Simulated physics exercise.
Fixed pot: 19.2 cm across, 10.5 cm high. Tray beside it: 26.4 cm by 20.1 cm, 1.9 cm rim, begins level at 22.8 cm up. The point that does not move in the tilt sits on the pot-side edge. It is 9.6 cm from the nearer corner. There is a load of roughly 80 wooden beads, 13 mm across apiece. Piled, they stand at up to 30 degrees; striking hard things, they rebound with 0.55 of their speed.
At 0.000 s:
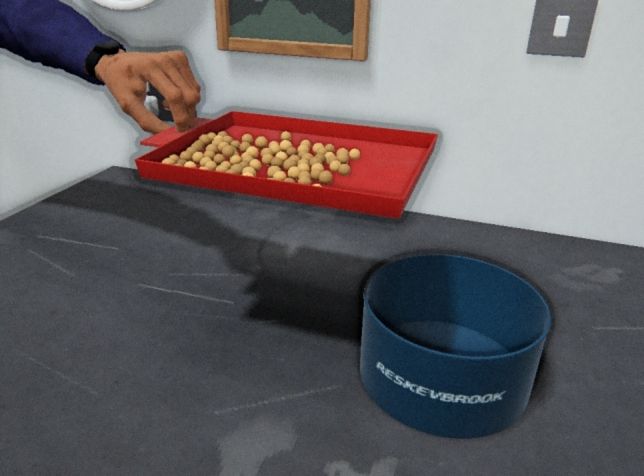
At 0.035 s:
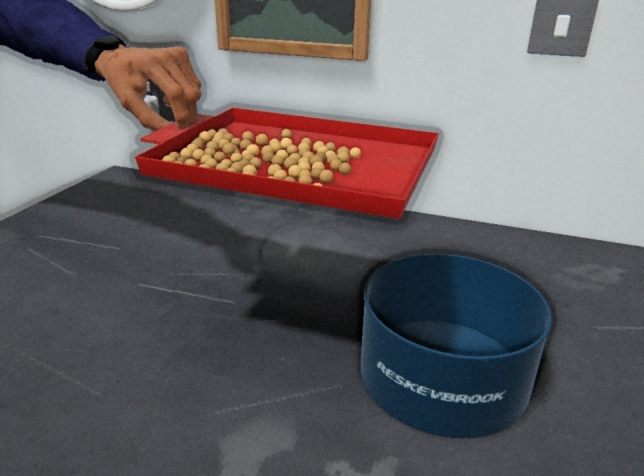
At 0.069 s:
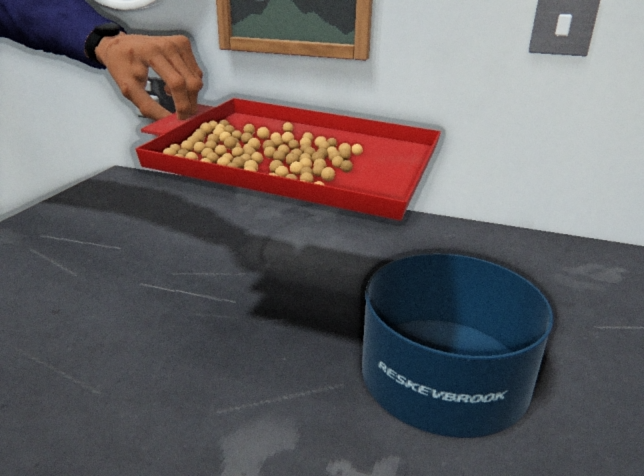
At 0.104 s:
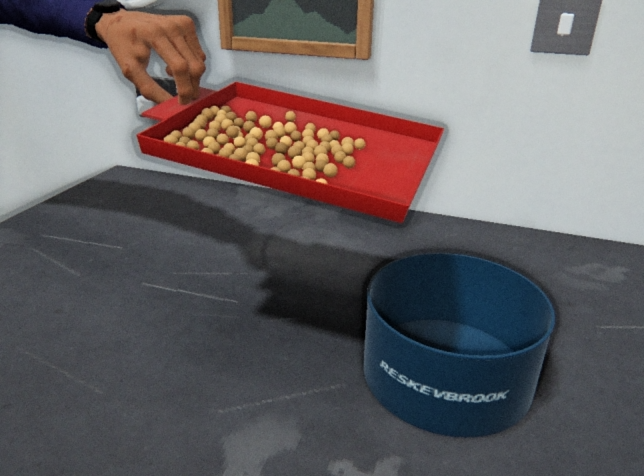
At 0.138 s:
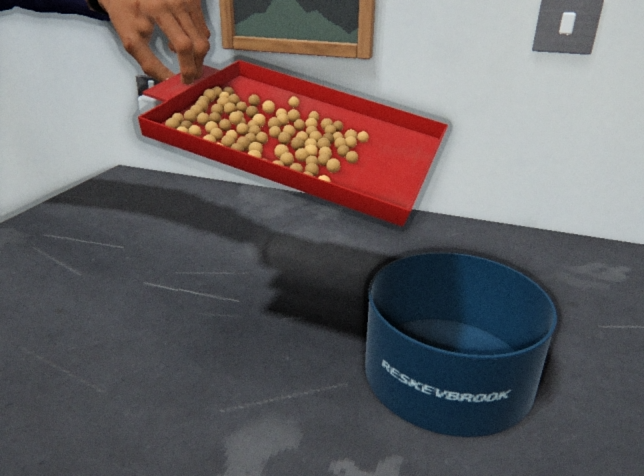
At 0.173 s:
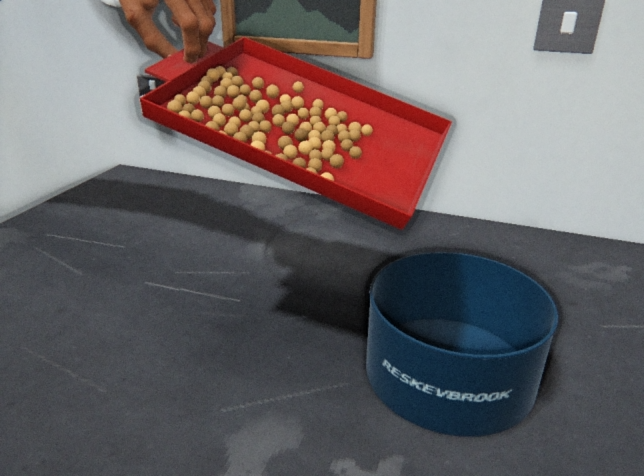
A hand tilted a red tray of small wooden beads, raising its left end while the right end dipped slightly above a dark gray surface, near a blue pot that stayed still.
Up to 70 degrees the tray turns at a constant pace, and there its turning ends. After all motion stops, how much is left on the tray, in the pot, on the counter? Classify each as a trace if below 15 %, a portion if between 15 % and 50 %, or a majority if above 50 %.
Tray: A portion. Pot: A portion. Counter: A portion.
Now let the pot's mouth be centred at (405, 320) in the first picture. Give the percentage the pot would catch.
Close to 60 in a hundred.
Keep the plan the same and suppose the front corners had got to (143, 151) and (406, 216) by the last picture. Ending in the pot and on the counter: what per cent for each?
You'd end with pot at 0 and counter at 0.
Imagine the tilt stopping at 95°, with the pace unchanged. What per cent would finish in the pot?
Roughly 65 percent.
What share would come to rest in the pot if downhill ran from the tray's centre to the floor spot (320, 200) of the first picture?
10 %.
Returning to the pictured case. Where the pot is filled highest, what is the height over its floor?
Top level: Approx. 1.5 cm.
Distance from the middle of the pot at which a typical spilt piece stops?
Some 30 centimetres.
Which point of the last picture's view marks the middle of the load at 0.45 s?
Around (363, 155).
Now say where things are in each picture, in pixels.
In the first frame, tray tilt 0 degrees, front corners at (139, 159) and (401, 198); middle of the pieces at (268, 160); pot at (454, 298).
In the second frame, tray tilt 1 degrees, front corners at (139, 156) and (402, 198); middle of the pieces at (268, 158).
In the third frame, tray tilt 3 degrees, front corners at (140, 148) and (403, 200), lowest corner right front; middle of the pieces at (270, 153).
In the fourth frame, tray tilt 8 degrees, front corners at (141, 135) and (406, 204), lowest corner right front; middle of the pieces at (272, 144).
In the fifth frame, tray tilt 13 degrees, front corners at (142, 117) and (408, 208), lowest corner right front; middle of the pieces at (275, 132).
In the sixth frame, tray tilt 19 degrees, front corners at (144, 98) and (409, 213), lowest corner right front; middle of the pieces at (279, 121); pot at (461, 297). The tray's pace is about 170 degrees a second.
After 0.34 s, tilt 47 degrees; the tray holds 100 %, the pot 0 %.
After 0.45 s, tilt 65 degrees; the tray holds 100 %, the pot 0 %.
After 0.69 s, tilt 70 degrees; the tray holds 35 %, the pot 30 %.
In the end, at 1.7 s, tray 30 %, pot 35 %, counter 30 %.
